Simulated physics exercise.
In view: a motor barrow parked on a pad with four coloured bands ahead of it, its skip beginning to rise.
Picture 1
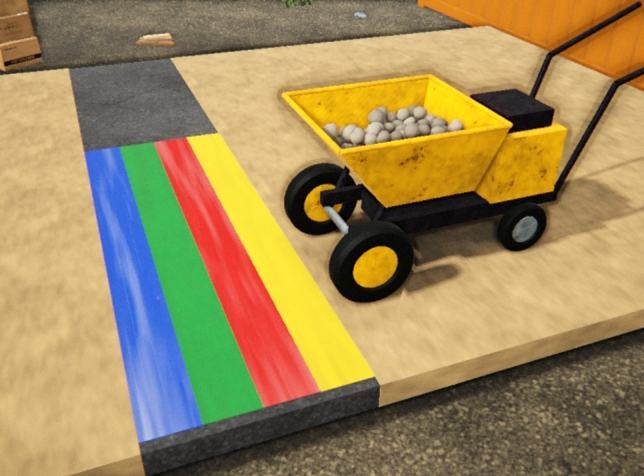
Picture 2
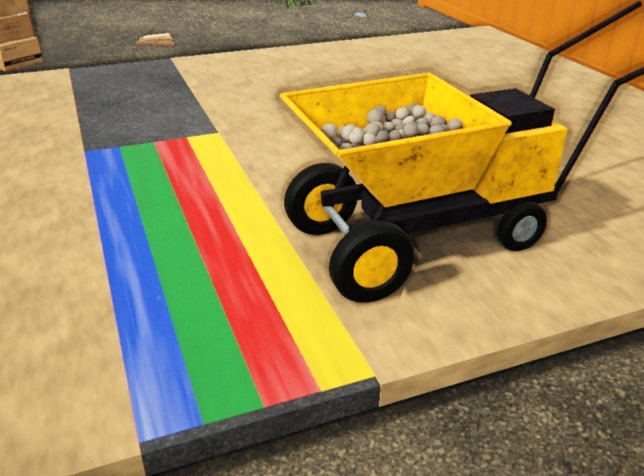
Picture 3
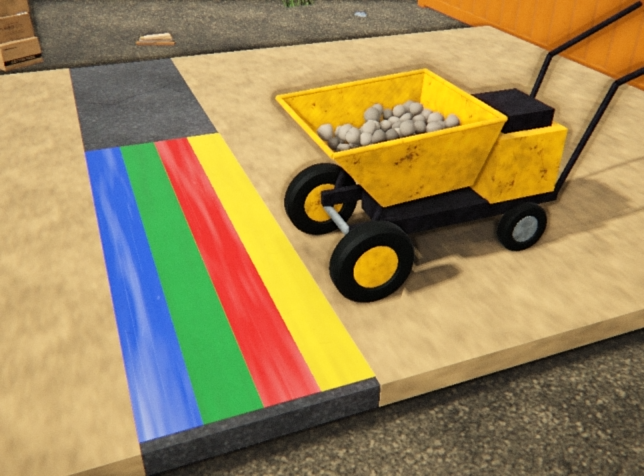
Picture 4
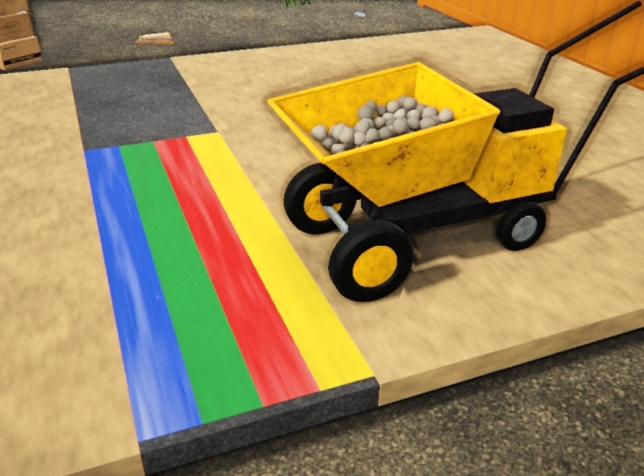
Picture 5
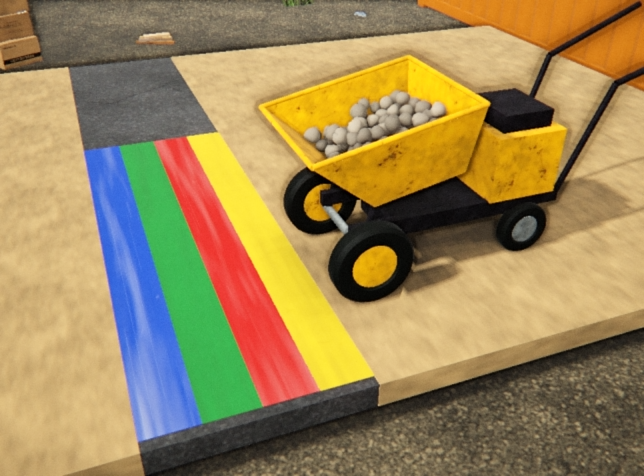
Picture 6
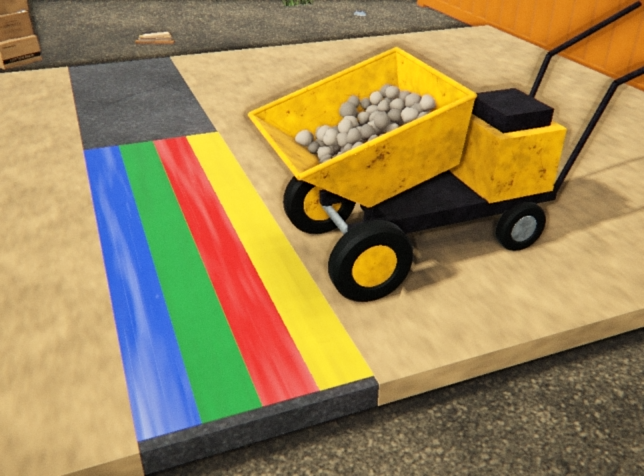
A yellow motor barrow loaded with grey pebbles stood parked to the right of yellow, red, green and blue strips, and its skip stayed level at first, then gradually tilted forward toward the left.
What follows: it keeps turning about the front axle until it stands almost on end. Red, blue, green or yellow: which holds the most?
Most lies over the green band.
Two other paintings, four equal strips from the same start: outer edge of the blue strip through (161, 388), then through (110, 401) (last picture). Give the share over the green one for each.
Roughly 30 per cent, and 40 per cent.
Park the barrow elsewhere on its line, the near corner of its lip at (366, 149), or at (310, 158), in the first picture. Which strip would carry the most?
At the first place green, at the second the strip in blue.
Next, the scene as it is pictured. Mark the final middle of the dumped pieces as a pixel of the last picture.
At about (171, 291).
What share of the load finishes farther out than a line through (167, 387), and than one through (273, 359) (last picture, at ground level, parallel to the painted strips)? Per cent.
Near 20 % and 80 %.
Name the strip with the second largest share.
The runner-up: The strip in blue.
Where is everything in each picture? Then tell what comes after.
The first picture shows lip of the skip near (341, 153), level; top of the load near (412, 132), river pebbles; yellow strip near (324, 342); red strip near (272, 355); green strip near (217, 369); blue strip near (159, 384).
The second picture shows lip of the skip near (339, 154), level; top of the load near (422, 131).
The third picture shows lip of the skip near (333, 156), tipped barely; top of the load near (419, 129).
The fourth picture shows lip of the skip near (324, 161), tipped a little; top of the load near (413, 125).
The fifth picture shows lip of the skip near (313, 168), tipped a little; top of the load near (405, 121).
The sixth picture shows lip of the skip near (300, 177), tipped clearly; top of the load near (396, 118); yellow strip near (323, 341); red strip near (271, 354); green strip near (216, 368); blue strip near (158, 383).
Shortly afterwards, skip tipped steeply; the whole lot in the skip.
Next, skip tipped right over; the bulk in the skip; only a few over the red strip; near a quarter over the green strip; only a few over the blue strip; only a few falling.
Some moments later, skip tipped right over; near a quarter in the skip; a little over the red strip; near a third over the green strip; near a quarter over the blue strip; a little off the paint.
In the end, skip tipped right over; near a quarter in the skip; none at all over the yellow strip; a little over the red strip; near a third over the green strip; near a quarter over the blue strip; a little off the paint.
